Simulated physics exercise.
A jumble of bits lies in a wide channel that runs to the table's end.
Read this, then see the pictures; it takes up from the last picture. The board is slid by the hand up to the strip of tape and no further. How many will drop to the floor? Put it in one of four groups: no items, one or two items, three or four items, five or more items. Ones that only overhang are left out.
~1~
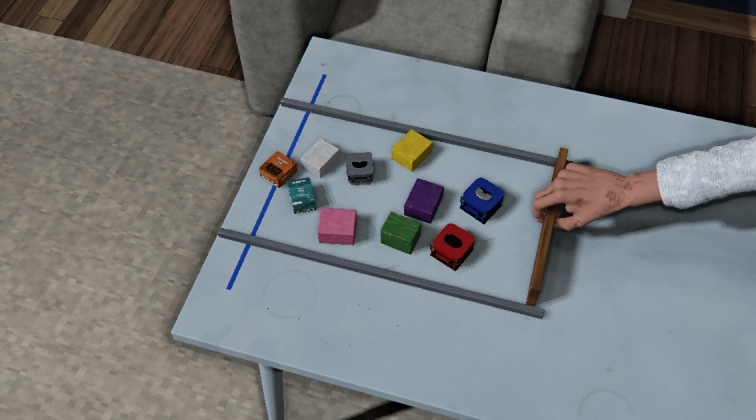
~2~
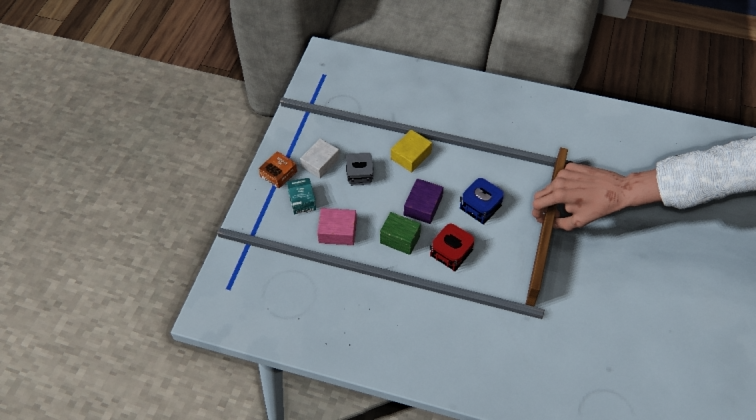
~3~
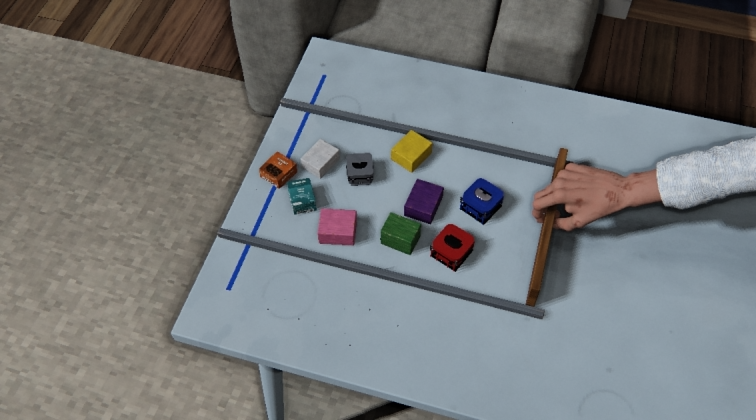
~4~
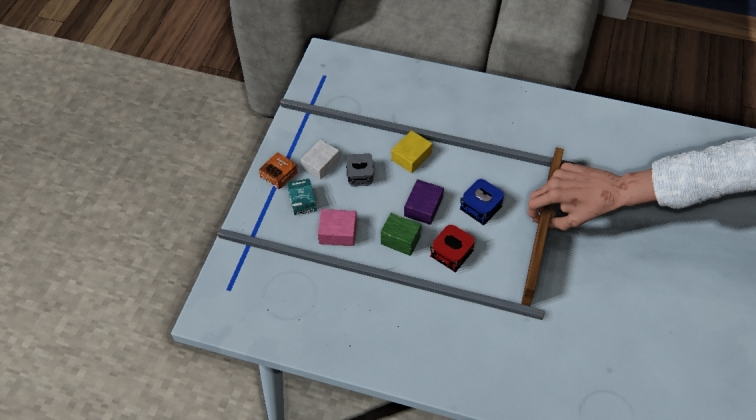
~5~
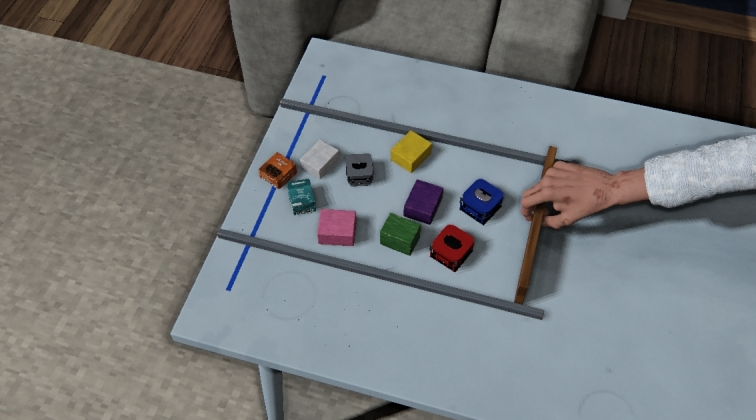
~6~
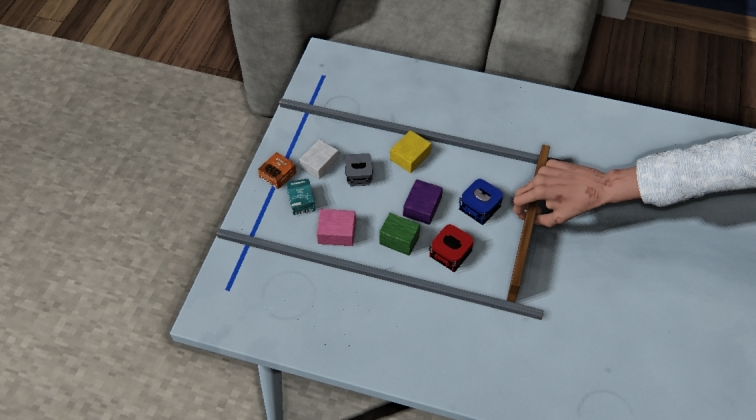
Falling ones: Five or beyond.
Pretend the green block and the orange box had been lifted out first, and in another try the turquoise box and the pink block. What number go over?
The count is 5 in the first case and 5 in the second.
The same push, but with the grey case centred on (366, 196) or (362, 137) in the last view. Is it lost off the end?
Results in order - down; down.
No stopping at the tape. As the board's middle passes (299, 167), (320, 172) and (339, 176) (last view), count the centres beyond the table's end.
3, 2 and 0.
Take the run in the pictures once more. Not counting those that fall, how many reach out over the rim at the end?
I make it 0.
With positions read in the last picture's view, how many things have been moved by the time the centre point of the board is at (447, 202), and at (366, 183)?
First position 4; second position 10.
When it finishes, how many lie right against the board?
That comes to 3.
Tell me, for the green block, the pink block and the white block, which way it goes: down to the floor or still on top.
The green block goes down, the pink block goes down, the white block goes down.
A little later, none off yet; orange box at rest near (277, 171); turquoise box at rest near (301, 197); white block at rest near (319, 159).
Next, none off yet; orange box shifted a little near (272, 164); turquoise box shifted about its own width near (286, 186); white block shifted about its own width near (287, 139).
When it is over, the number that fall off is five or more; down, purple block, green block, grey case, pink block, white block, turquoise box and orange box.
